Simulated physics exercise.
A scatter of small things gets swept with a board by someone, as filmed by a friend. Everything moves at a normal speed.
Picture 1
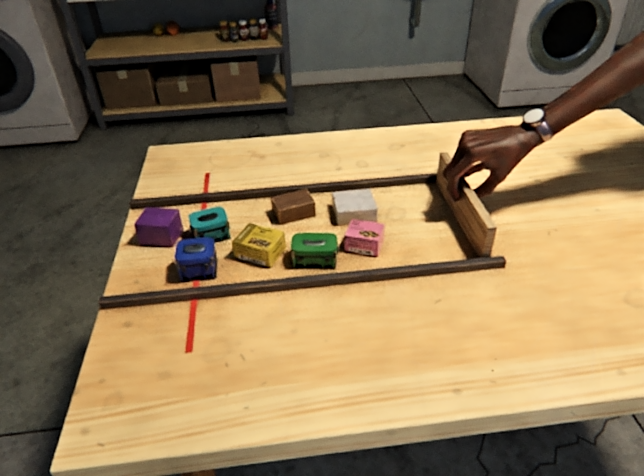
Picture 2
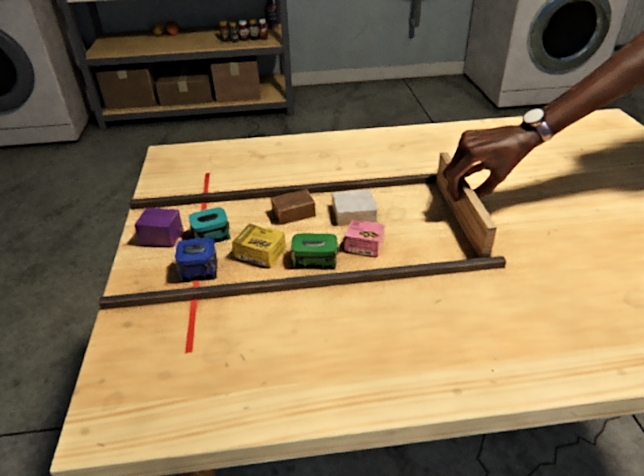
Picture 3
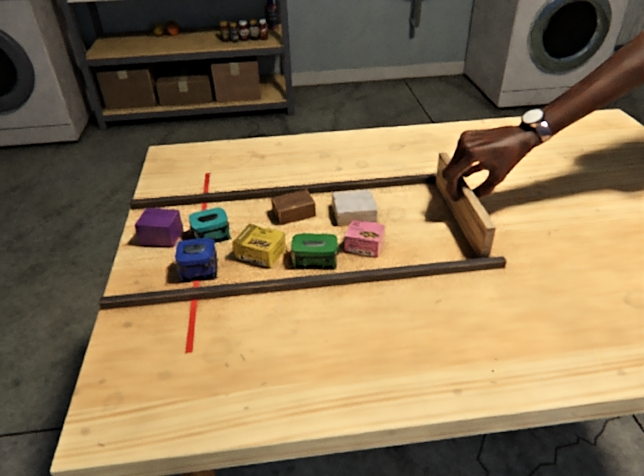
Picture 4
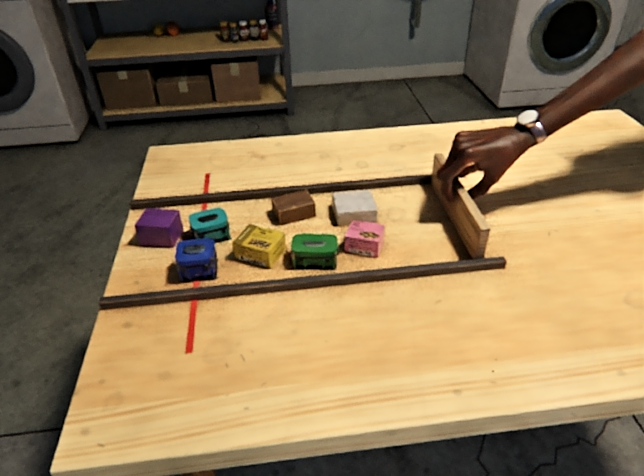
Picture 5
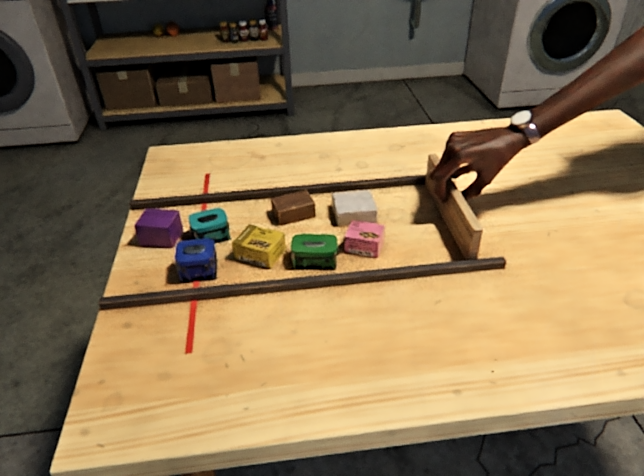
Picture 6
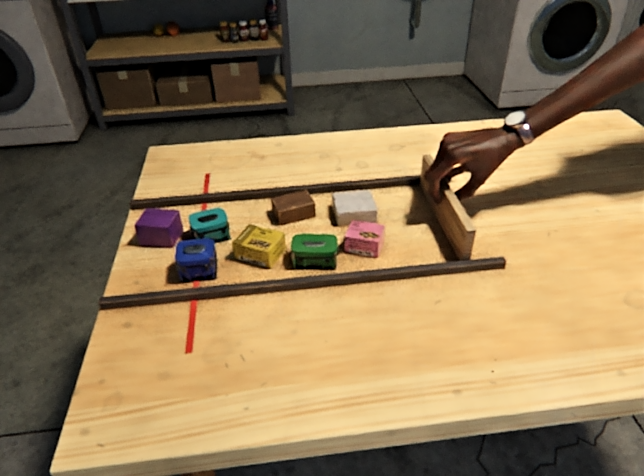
A hand sliding a wooden board slightly left between two dark rails, while small colourful boxes sit still on the table.
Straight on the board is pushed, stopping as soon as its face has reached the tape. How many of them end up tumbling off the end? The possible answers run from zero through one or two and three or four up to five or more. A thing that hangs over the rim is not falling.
Fallen: A lone one or a pair.
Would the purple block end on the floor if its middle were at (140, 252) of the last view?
The answer: It ends up below.
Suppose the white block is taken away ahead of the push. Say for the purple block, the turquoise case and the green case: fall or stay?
The purple block? It heads down. The turquoise case? It does not drop. The green case? It does not drop.
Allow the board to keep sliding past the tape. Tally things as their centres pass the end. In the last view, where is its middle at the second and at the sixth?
I'd put the first at about (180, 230) and the next at about (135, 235).
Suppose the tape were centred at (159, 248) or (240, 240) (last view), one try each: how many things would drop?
The first try gives 5, the second gives 0.
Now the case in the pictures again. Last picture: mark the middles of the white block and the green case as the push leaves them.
(181, 223) and (132, 282).
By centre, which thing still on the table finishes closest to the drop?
The one you want is the blue case.
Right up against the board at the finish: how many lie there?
Tally at the end: 3.
Soon after, none off yet; purple block at rest near (160, 228); blue case at rest near (197, 260); turquoise case at rest near (210, 227).
Then, none off yet; purple block at rest near (160, 228); blue case at rest near (197, 260); turquoise case moving near (204, 228).
Further on, none off yet; purple block moved a little near (144, 226); blue case moved about its own width near (141, 258); turquoise case moved about its own width near (174, 231).
At rest, the number that fall off is one or two; fallen, purple block.
